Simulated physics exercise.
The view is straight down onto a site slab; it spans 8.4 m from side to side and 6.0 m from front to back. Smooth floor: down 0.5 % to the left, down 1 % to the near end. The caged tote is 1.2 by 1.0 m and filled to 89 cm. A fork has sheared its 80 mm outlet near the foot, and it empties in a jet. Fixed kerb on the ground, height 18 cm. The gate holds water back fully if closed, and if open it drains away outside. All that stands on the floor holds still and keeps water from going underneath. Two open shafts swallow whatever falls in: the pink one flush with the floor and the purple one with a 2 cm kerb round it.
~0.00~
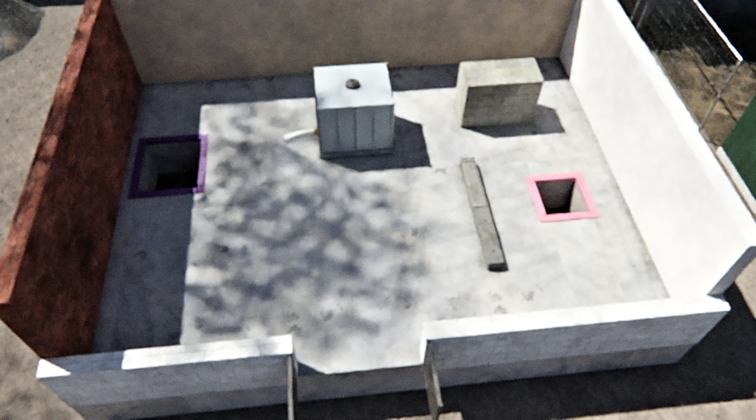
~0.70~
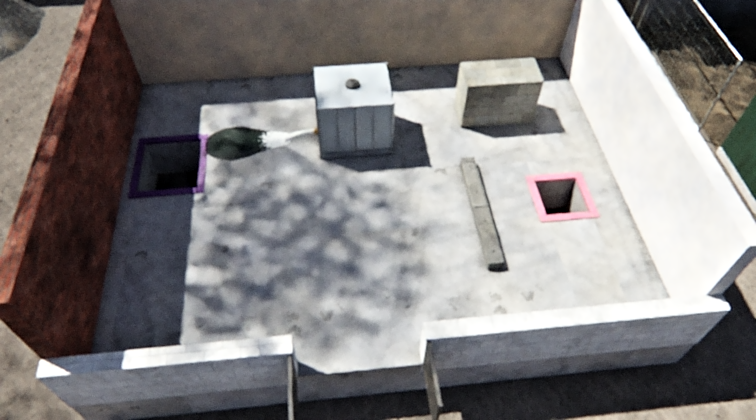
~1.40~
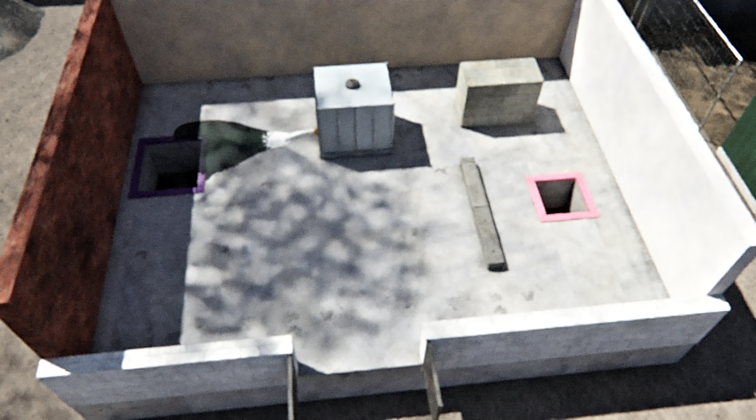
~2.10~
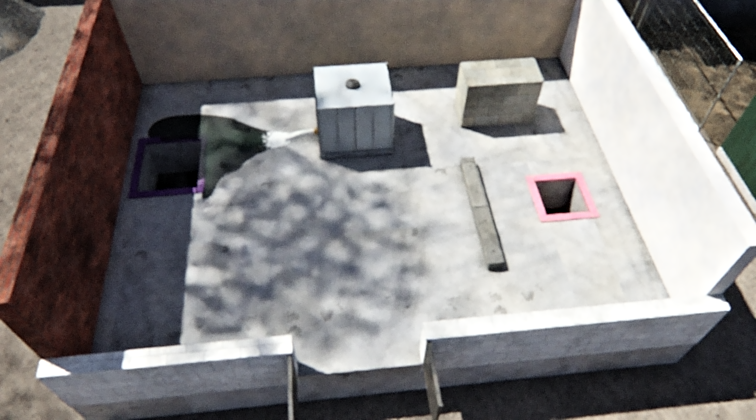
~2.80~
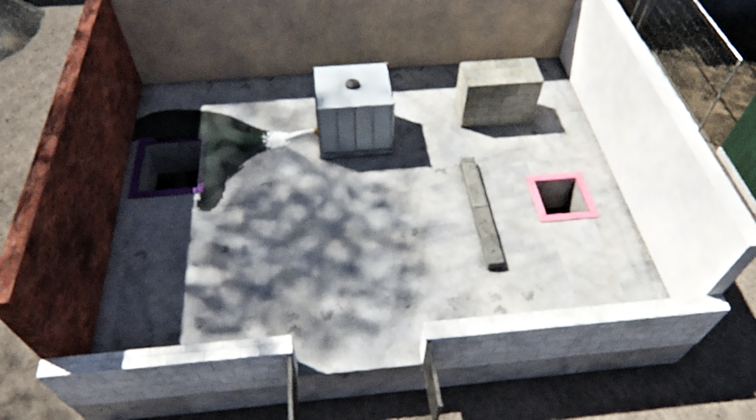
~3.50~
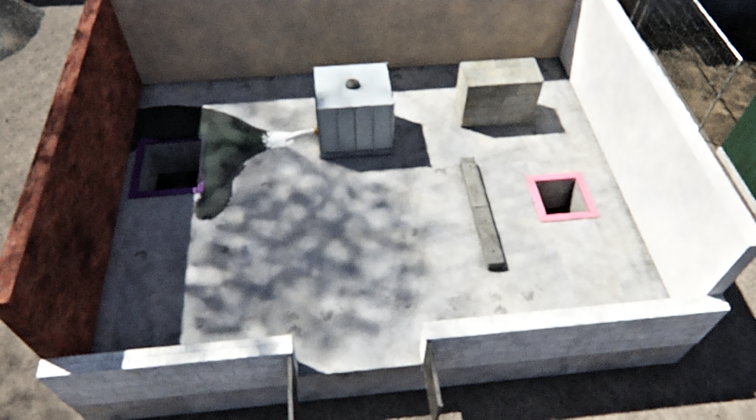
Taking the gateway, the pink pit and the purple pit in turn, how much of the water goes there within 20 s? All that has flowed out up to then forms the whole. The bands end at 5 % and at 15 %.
The gateway takes less than 5 %; the pink pit takes less than 5 %; the purple pit takes over 15 %.
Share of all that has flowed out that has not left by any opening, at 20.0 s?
I'd put it at around 44 per cent.
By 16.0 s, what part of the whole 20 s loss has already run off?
I'd put it at about 80 per cent.
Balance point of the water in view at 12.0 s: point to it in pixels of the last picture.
The water's centre sits about at (186, 153).
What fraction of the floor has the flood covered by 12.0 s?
Roughly 15 per cent.
After 5.0 s water covers 5 % of the floor and is deepest (3 cm) near (283, 137); gone so far, the gateway 0 %, the pink pit 0 %, the purple pit 13 %.
After 8.0 s water covers 10 % of the floor and is deepest (3 cm) near (283, 137); gone so far, the gateway 0 %, the pink pit 0 %, the purple pit 22 %.
After 12.0 s water covers 15 % of the floor and is deepest (3 cm) near (283, 137); gone so far, the gateway 0 %, the pink pit 0 %, the purple pit 34 %.
After 16.0 s water covers 15 % of the floor and is deepest (4 cm) near (134, 133); gone so far, the gateway 0 %, the pink pit 0 %, the purple pit 46 %.
After 20.0 s water covers 20 % of the floor and is deepest (4 cm) near (134, 133); gone so far, the gateway 0 %, the pink pit 0 %, the purple pit 56 %.
